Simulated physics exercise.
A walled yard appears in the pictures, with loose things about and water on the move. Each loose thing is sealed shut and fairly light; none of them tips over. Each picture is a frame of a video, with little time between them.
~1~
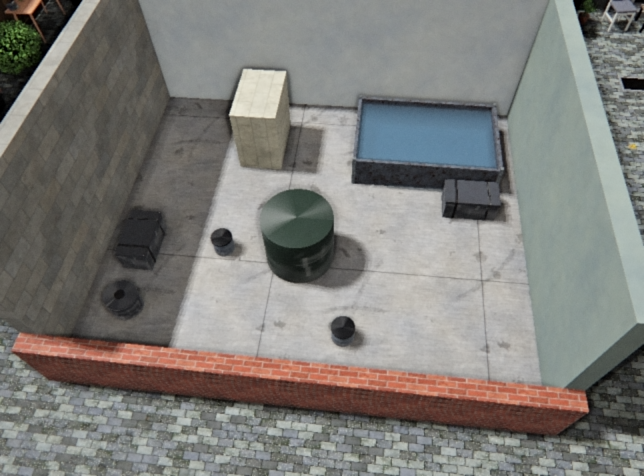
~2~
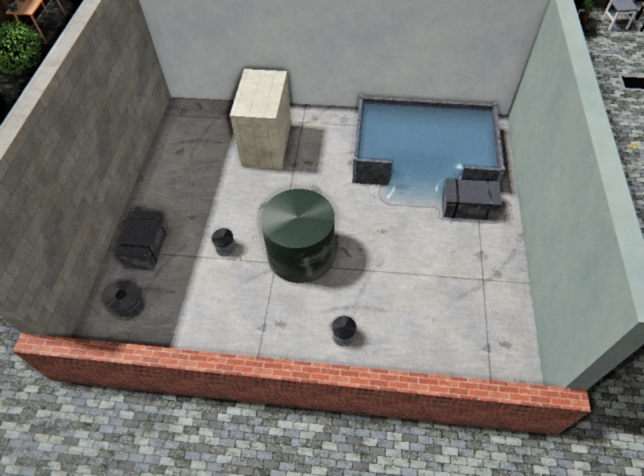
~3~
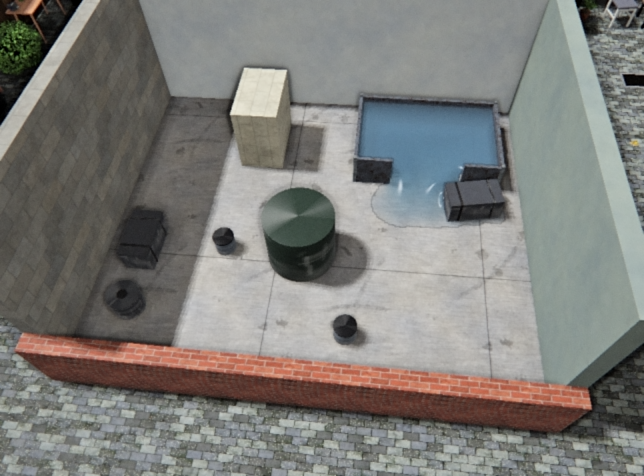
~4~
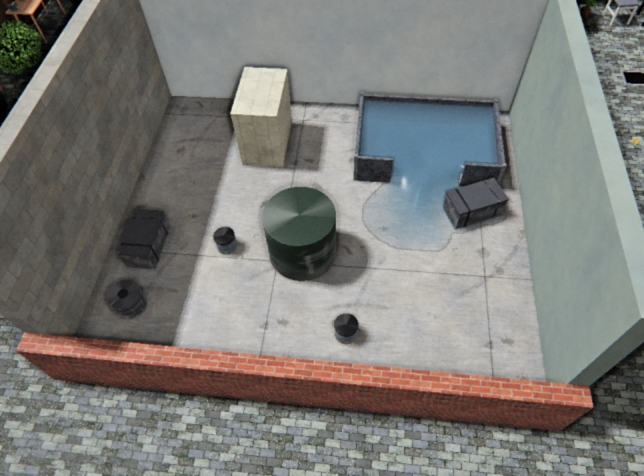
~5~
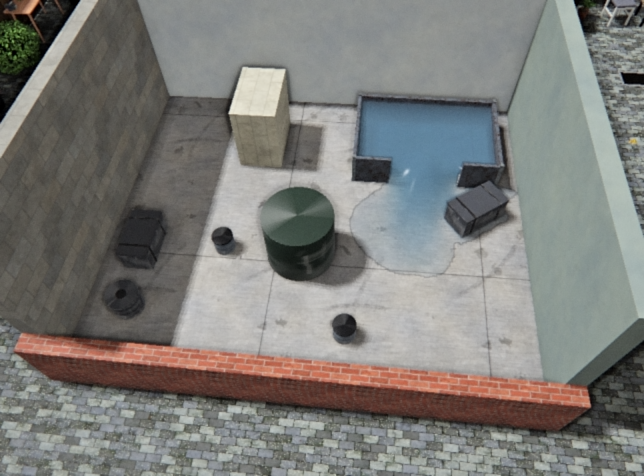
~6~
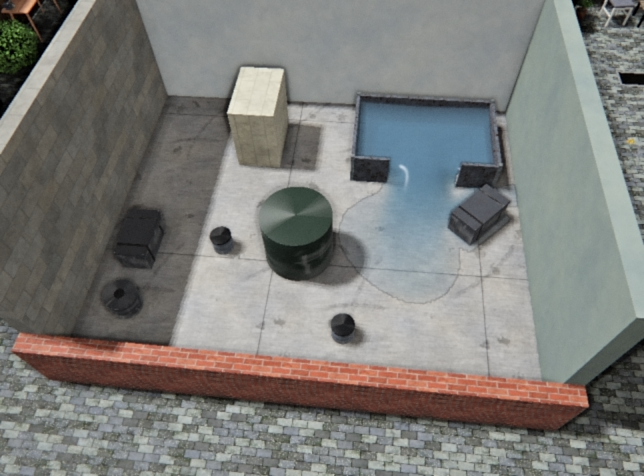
Water pours through a gap in the pool wall, spreads across the yard and turns a dark trunk.
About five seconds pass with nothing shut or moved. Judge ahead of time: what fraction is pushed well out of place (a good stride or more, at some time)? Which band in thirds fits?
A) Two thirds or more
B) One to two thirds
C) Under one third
B, one to two thirds.
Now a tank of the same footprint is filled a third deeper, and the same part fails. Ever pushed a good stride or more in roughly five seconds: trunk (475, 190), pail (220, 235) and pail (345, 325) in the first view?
Taking them as listed - the full distance for the first, a shorter distance for the second, the full distance for the third.
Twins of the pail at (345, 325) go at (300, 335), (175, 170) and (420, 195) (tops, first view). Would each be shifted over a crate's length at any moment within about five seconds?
Copy one: Slides well clear; copy two: Barely shifts; copy three: Slides well clear.
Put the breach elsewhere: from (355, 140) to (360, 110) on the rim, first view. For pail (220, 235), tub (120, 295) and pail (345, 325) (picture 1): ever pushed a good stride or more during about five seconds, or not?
Listed in turn, ends up that far off, never travels that far, never travels that far.
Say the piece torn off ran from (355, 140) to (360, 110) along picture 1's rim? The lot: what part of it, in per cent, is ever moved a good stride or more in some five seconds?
Result: Close to 20 %.
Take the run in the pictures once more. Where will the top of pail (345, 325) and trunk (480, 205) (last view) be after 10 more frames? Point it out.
Roughly (311, 355) and (515, 224).
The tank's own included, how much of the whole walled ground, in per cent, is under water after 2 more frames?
I'd put it near 30 percent.
A moment on, 1 of 5 are well off their spots; 0 afloat.
Next, 2 of 5 are well off their spots; 1 afloat.
Later, 2 of 5 are well off their spots; 0 afloat.
In the end, 2 of 5 are well off their spots, and 2 have been at some point; 0 afloat.
